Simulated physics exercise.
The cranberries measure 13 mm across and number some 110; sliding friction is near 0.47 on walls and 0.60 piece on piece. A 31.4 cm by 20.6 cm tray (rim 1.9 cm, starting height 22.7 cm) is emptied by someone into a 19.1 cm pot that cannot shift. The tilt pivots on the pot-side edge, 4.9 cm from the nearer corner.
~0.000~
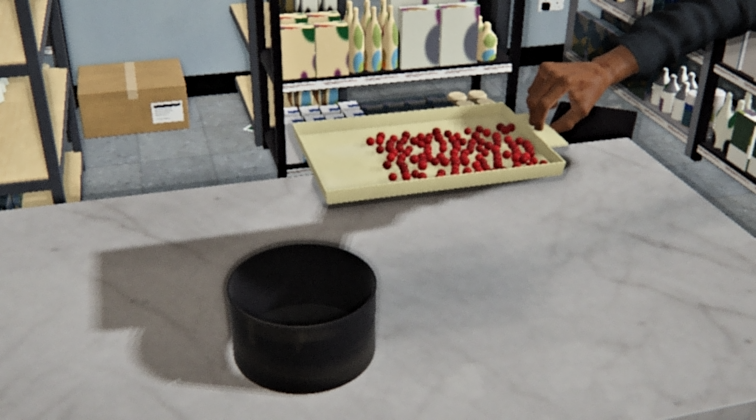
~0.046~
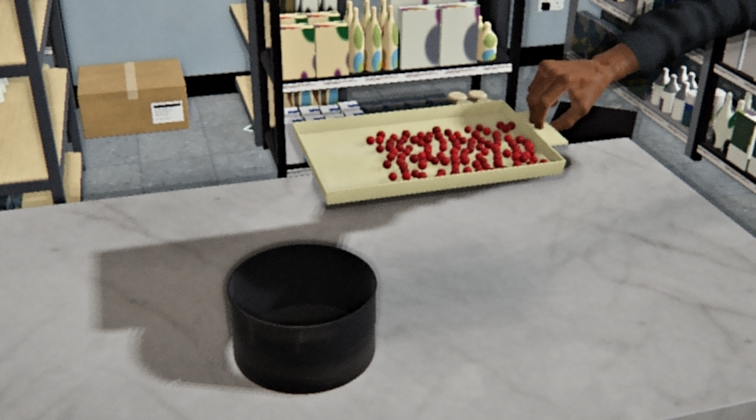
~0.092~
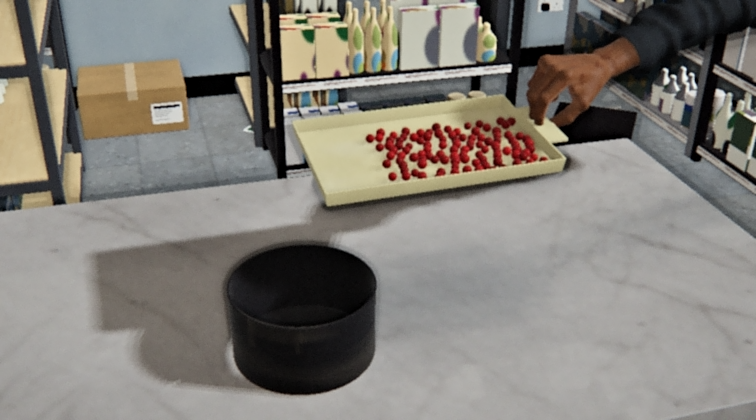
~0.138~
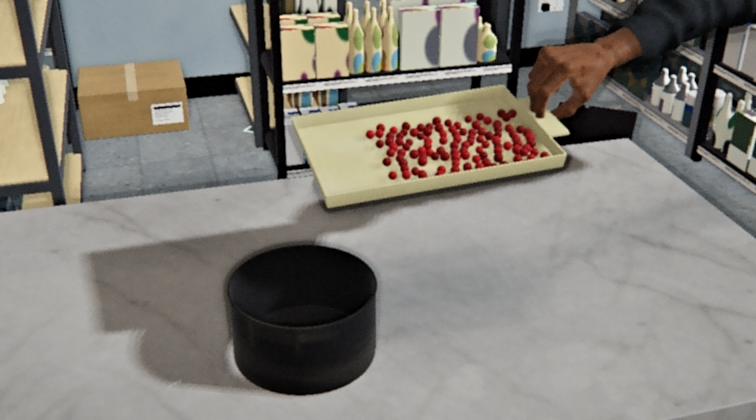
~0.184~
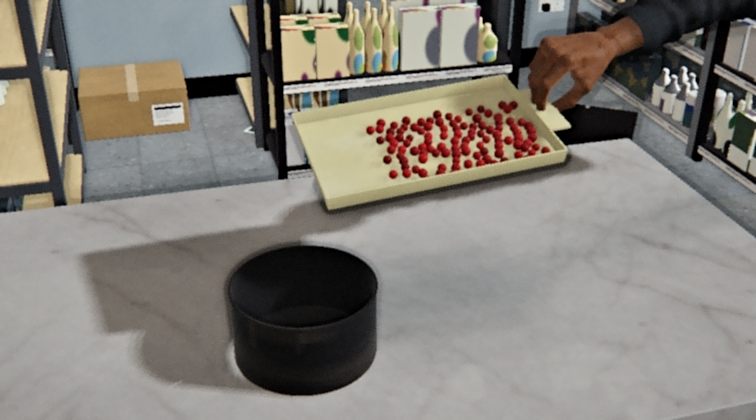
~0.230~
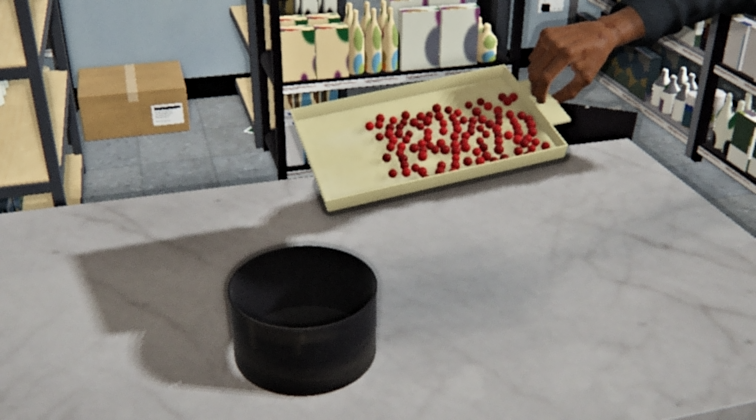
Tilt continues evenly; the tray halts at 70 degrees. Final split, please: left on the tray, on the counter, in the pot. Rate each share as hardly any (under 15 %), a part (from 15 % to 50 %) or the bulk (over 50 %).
Tray: The bulk; counter: Hardly any; pot: Hardly any.
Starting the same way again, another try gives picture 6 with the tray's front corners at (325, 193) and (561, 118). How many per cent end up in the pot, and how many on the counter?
Per cent by place - pot 15, counter 10.
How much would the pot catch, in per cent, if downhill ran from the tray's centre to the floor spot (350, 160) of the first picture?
Around 10 percent of them.
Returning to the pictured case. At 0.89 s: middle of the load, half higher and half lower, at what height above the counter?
Median height: Approx. 28 cm.
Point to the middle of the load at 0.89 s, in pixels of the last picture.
Close to pixel (415, 148).
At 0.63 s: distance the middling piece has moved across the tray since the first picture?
About 6 cm.
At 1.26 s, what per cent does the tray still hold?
Some 100 per cent of the load.
After 0.63 s, tilt 40 degrees; the tray holds 100 %, the pot 0 %.
After 0.89 s, tilt 59 degrees; the tray holds 100 %, the pot 0 %.
Then, at 1.26 s, tilt 70 degrees; the tray holds 100 %, the pot 0 %.
By 1.7 s all is still; tray 95 %, counter 0 %, pot 5 %.
